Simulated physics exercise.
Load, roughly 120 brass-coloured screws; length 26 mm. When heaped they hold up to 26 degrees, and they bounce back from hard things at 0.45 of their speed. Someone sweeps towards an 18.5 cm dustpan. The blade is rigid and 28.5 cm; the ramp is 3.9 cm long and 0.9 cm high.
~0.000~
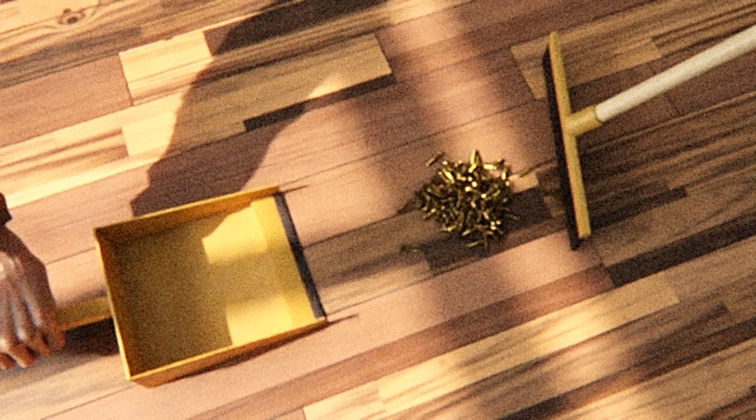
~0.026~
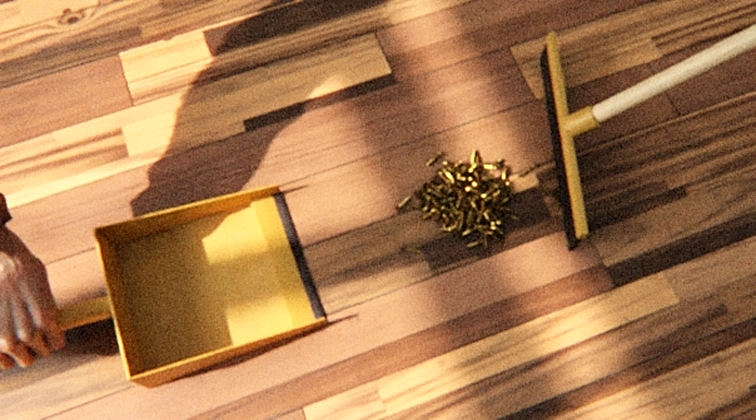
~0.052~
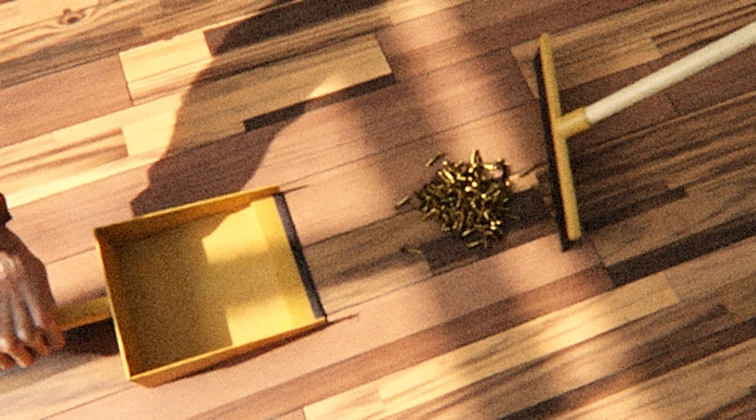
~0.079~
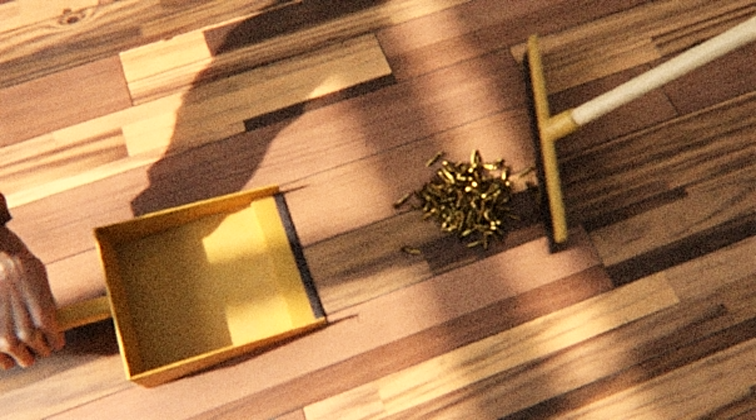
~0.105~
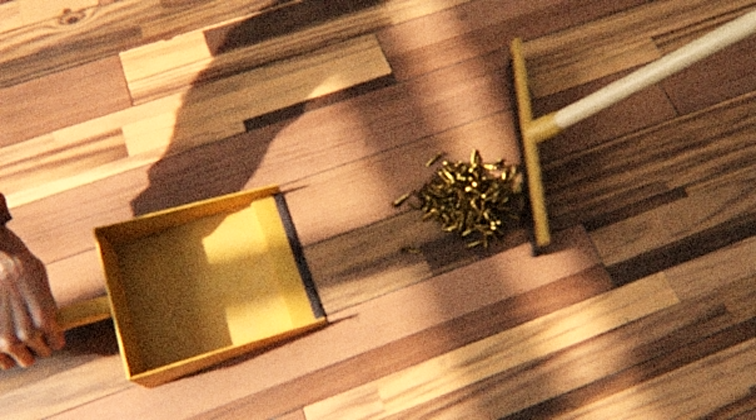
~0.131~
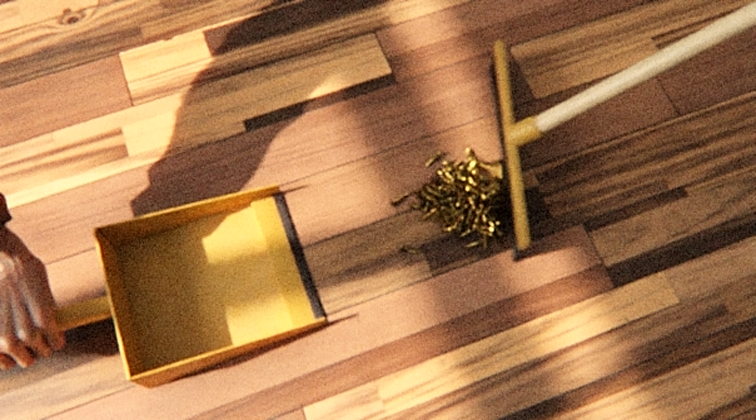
On a sunlit wooden plank floor, a hand at the left holds a yellow dustpan still, its open side facing a small heap of brass-coloured screws. A broom-like tool with a pale handle slides left from the right, meets the heap's near edge and nudges some of the pieces.
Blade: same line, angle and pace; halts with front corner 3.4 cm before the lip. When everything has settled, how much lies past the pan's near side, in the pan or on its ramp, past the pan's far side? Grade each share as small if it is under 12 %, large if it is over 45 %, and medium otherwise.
Near side: Small; pan: Medium; far side: Medium.
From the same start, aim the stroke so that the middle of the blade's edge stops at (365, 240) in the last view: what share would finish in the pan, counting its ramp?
Share caught: Approx. 15 %.
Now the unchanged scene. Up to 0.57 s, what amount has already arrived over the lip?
Over the lip so far: Approx. 35 %.
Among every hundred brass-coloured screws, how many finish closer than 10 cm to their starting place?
Close to 0 per cent of it.
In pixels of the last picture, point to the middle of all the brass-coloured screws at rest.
Somewhere near (297, 215) in the last picture.
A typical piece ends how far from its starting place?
Median: Approx. 22 cm.
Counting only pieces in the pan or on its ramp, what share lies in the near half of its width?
Around 20 percent.
Then, at 0.26 s, middle of the blade 17 cm from the lip; 0 % over the lip, far side 5 %, near side 0 %.
After 0.34 s, middle of the blade 10 cm from the lip; 0 % over the lip, far side 15 %, near side 0 %.
After 0.57 s, middle of the blade 8 cm from the lip; 35 % over the lip, far side 20 %, near side 0 %.
In the end, at 1.3 s, near side 0 %, pan 30 %, far side 20 %, in front of the lip or behind the blade 50 %.
